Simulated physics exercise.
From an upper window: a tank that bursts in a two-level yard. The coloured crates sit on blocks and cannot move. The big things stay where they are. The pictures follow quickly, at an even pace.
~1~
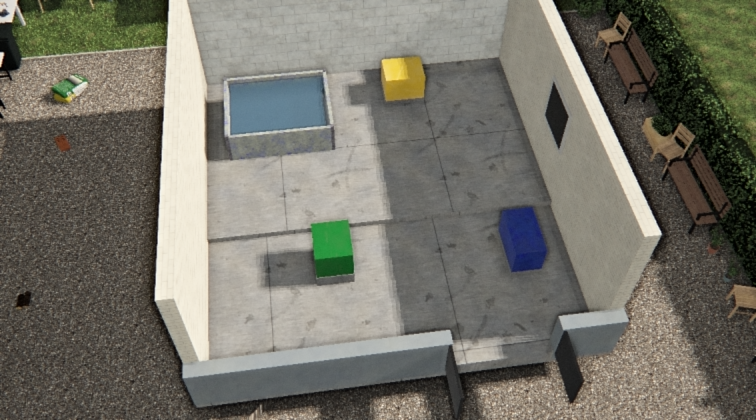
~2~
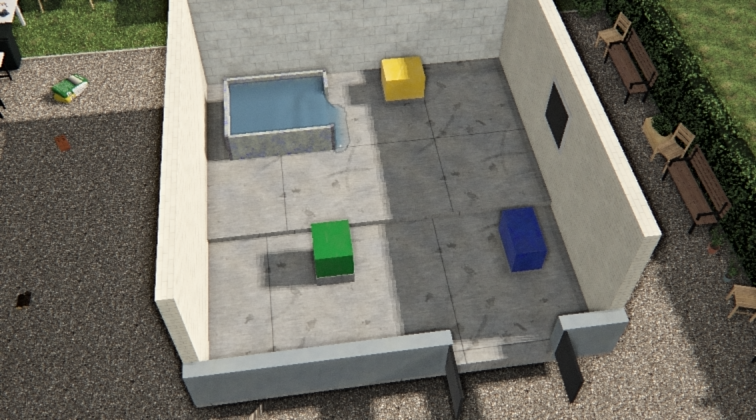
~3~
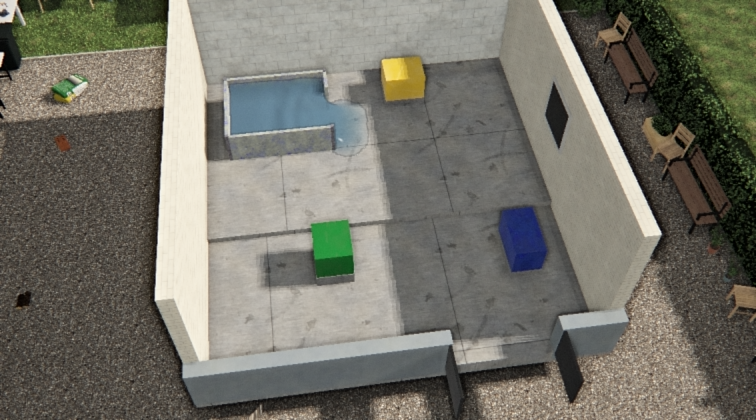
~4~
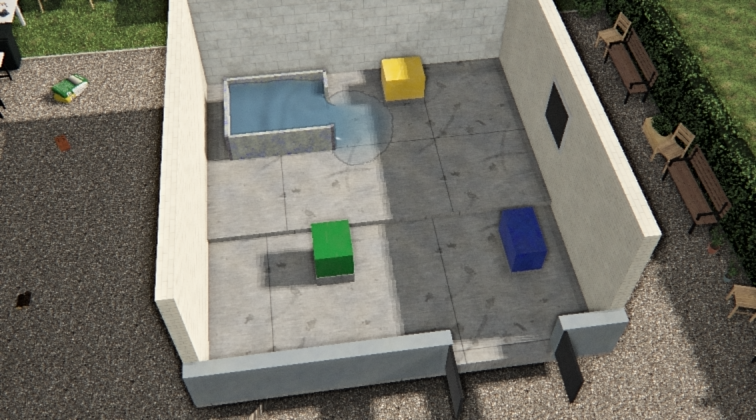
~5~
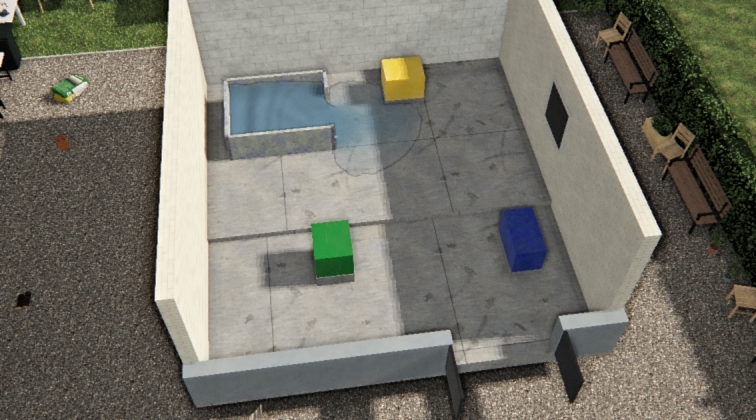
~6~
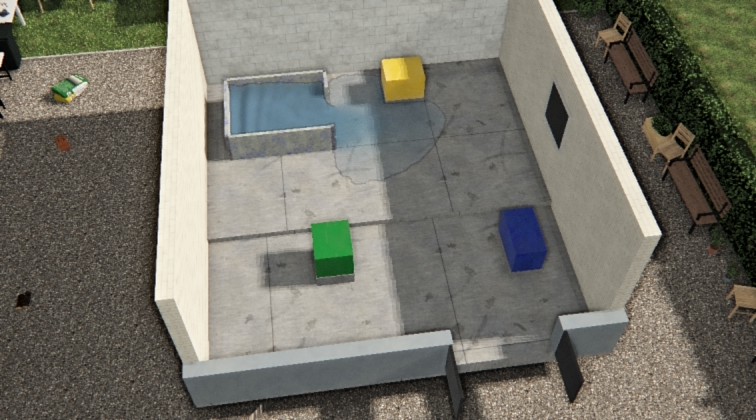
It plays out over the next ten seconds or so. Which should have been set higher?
In the end: The green crate escapes dry; the blue crate is wetted; the yellow crate is wetted.
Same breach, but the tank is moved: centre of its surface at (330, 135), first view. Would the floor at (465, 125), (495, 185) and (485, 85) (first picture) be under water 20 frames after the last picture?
In turn: Wet, awash, under water.
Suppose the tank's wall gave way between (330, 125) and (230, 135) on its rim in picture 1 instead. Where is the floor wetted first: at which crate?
It is the green one.
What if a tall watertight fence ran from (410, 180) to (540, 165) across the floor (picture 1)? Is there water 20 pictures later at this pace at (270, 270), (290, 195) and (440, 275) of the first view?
In that order: Clear, not flooded, covered.
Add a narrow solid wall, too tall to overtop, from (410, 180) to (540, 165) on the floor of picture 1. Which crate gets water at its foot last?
Last comes the green one.
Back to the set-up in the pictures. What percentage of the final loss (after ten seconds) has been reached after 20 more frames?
Roughly 0 per cent.
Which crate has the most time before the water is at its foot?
Last comes the crate marked green.
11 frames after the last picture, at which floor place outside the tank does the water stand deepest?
Near (515, 117).
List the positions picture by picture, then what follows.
The tank at (278, 105) is whole and still, in the first picture.
The front is at (336, 107), out from the gap at (329, 123), in the second picture.
The front is at (360, 109), out from the gap at (329, 123), in the third picture.
The front is at (388, 115), out from the gap at (329, 124), in the fourth picture.
Water pours out at (329, 123) and has run to (415, 112), in the fifth picture.
The front is at (439, 114), out from the gap at (329, 123), in the sixth picture.
A moment on, water covers 25 % of the floor; the green crate not reached, the blue crate not reached, the yellow crate water round its plinth.
Next, water covers 35 % of the floor; the green crate not reached, the blue crate water round its plinth, the yellow crate water round its plinth.
Then, water covers 45 % of the floor; the green crate not reached, the blue crate water round its plinth, the yellow crate water round its plinth.
Later, water covers 65 % of the floor; the green crate water round its plinth, the blue crate water round its plinth, the yellow crate water round its plinth.
In the end, water covers 85 % of the floor; the green crate stayed above the water, the blue crate was topped, the yellow crate was topped.
